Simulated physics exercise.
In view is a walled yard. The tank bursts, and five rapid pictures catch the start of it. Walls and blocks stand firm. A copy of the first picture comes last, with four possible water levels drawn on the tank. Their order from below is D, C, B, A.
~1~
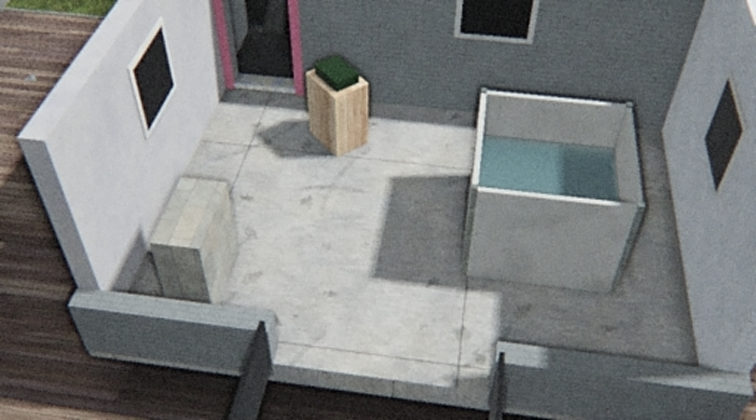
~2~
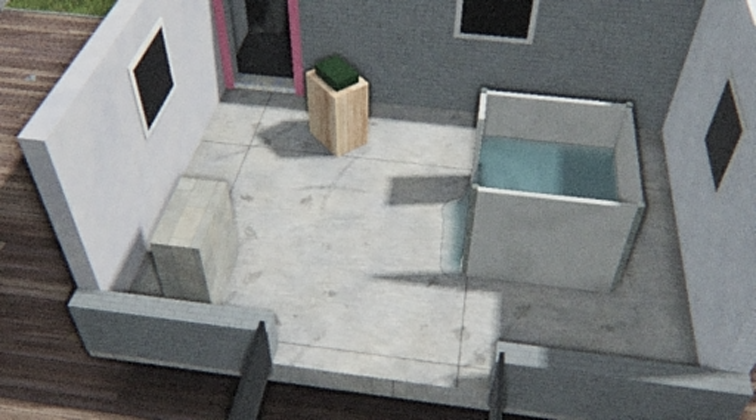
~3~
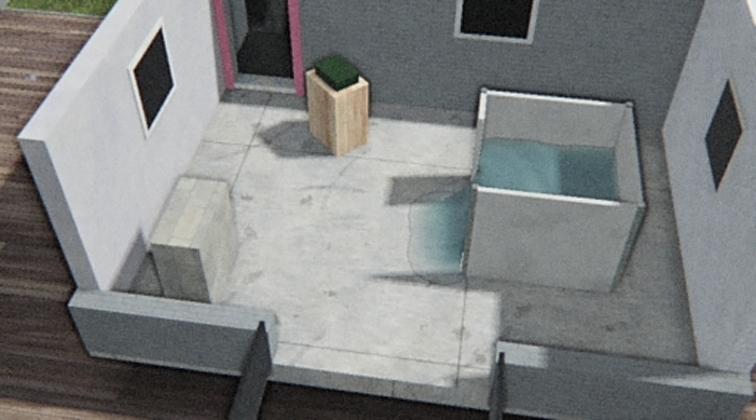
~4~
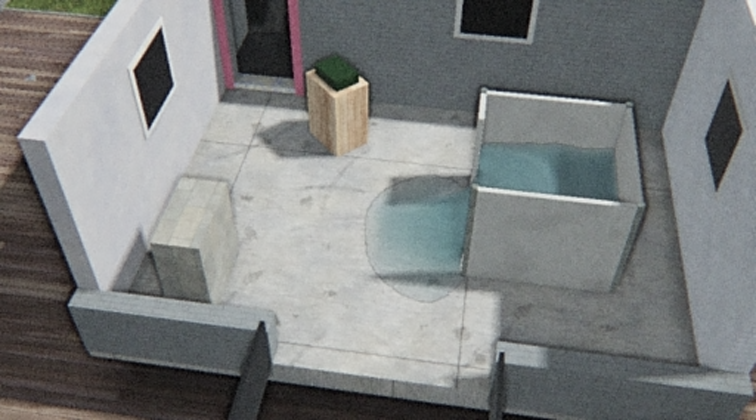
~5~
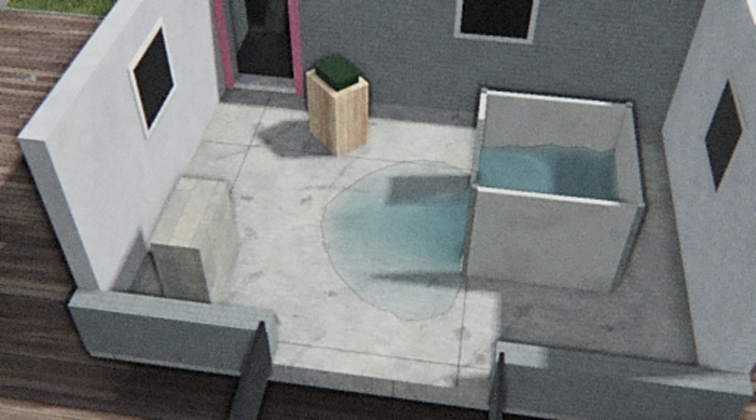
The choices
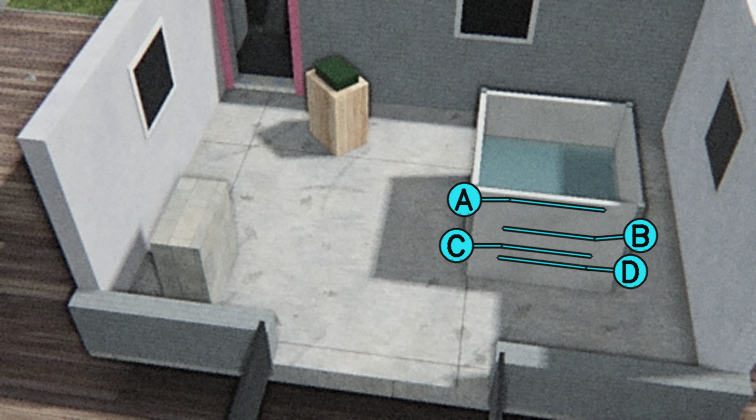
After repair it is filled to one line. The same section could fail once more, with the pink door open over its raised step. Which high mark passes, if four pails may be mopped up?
Mark D.
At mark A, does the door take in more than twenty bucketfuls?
Yes, clearly.
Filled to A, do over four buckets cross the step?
Yes.
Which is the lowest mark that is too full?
That is mark C.
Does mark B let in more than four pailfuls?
Yes, that goes wrong.
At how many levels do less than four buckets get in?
One of the four.
In cyan, A at (556, 204); B at (549, 233); C at (545, 251); D at (542, 262); from the bottom up D, C, B, A.
With A, dozens of bucketfuls pour in.
With B, dozens of bucketfuls pour in.
With C, about 10 bucketfuls get in.
With D, a bucket or two gets in.
